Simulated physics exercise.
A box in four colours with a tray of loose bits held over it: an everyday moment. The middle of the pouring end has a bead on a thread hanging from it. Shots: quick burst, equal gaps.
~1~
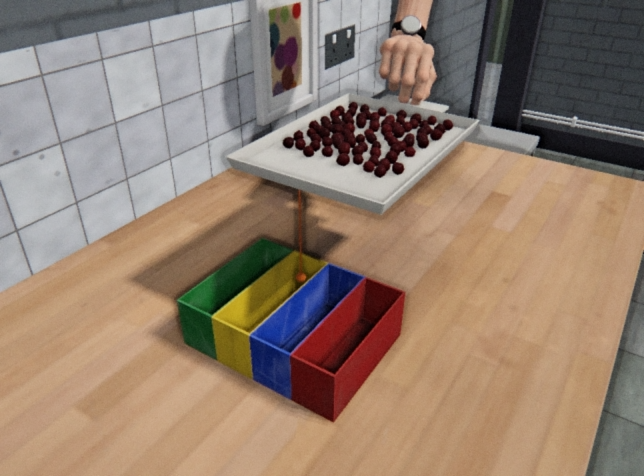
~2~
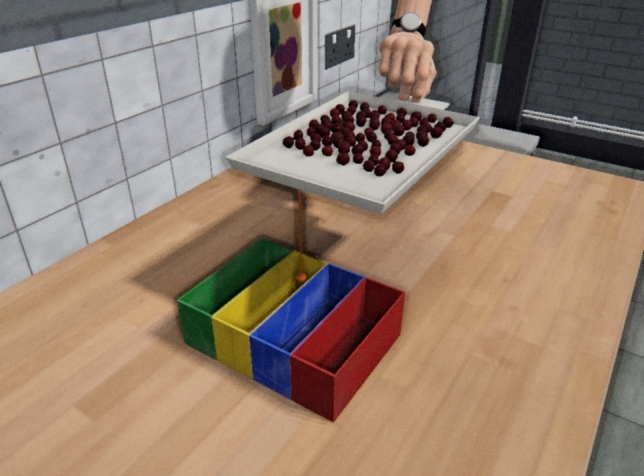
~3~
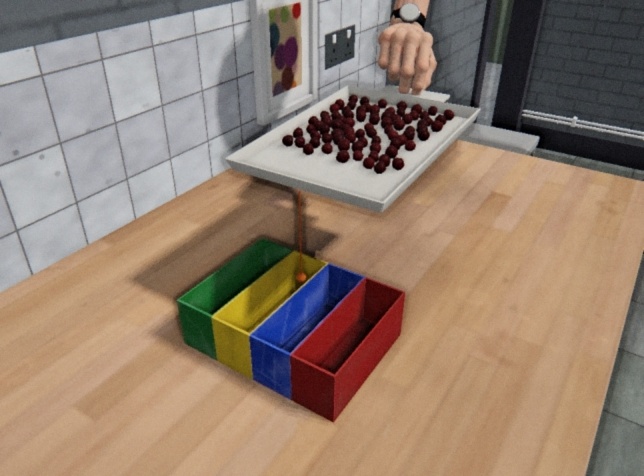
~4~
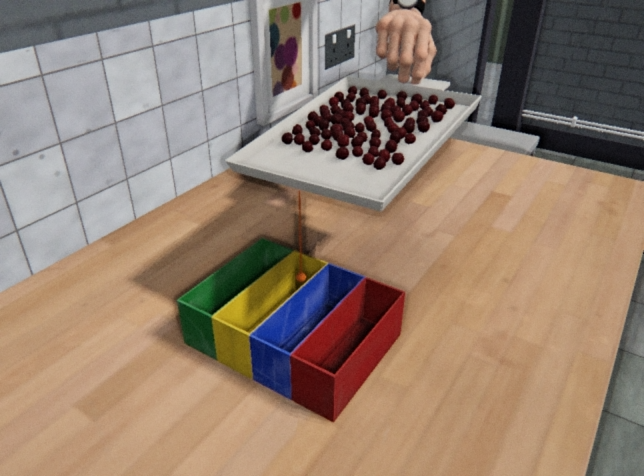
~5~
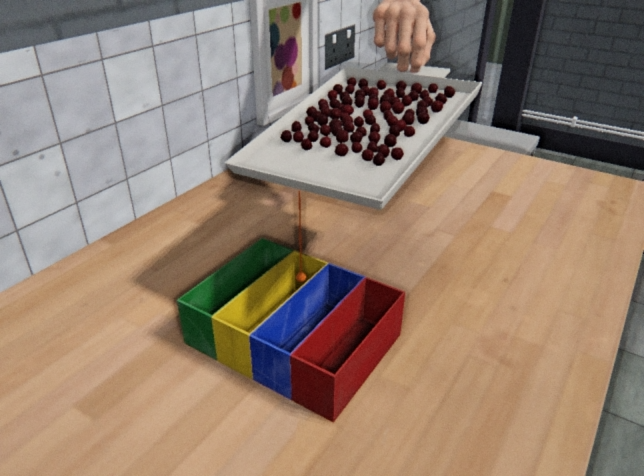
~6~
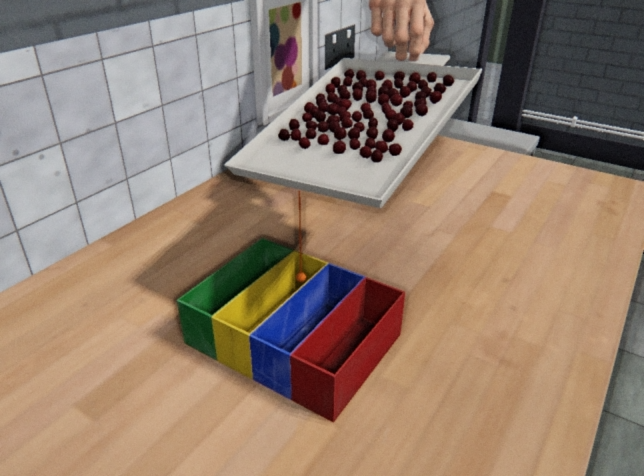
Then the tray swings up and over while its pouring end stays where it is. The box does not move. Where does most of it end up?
Most ends up in the green cell.
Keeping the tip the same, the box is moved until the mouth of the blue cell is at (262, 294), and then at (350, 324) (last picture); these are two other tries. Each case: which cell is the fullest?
The yellow one; that green cell.
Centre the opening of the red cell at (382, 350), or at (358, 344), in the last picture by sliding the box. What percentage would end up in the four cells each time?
Roughly 40 per cent, then roughly 60 per cent.
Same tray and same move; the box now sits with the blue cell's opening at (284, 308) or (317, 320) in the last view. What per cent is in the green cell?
Roughly 40% on the first try and 30% on the second.
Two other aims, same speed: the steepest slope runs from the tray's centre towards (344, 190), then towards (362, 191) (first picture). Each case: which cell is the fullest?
Red, then that red cell.
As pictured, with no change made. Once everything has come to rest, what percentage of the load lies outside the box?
Roughly 20 percent.
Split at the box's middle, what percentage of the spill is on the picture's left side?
Left share: Some 100 per cent.
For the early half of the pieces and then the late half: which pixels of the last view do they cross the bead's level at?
The opening part goes through (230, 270); what follows goes through (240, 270).
Soon, tray tipped steeply; most on the tray; a stray few in the blue cell; a stray few in the yellow cell; a stray few in the green cell; a stray few in the red cell; a stray few falling or outside the box.
A while on, tray tipped right over; about a quarter on the tray; about a quarter in the green cell; about a quarter in the yellow cell; a small part in the blue cell; about a third falling or outside the box.
Towards the end, tray tipped past a quarter turn; about half in the green cell; about a quarter in the yellow cell; a small part in the blue cell; about a quarter falling or outside the box.
Finally, tray tipped past a quarter turn; about half in the green cell; about a quarter in the yellow cell; a small part in the blue cell; none in the red cell; about a quarter outside the box.
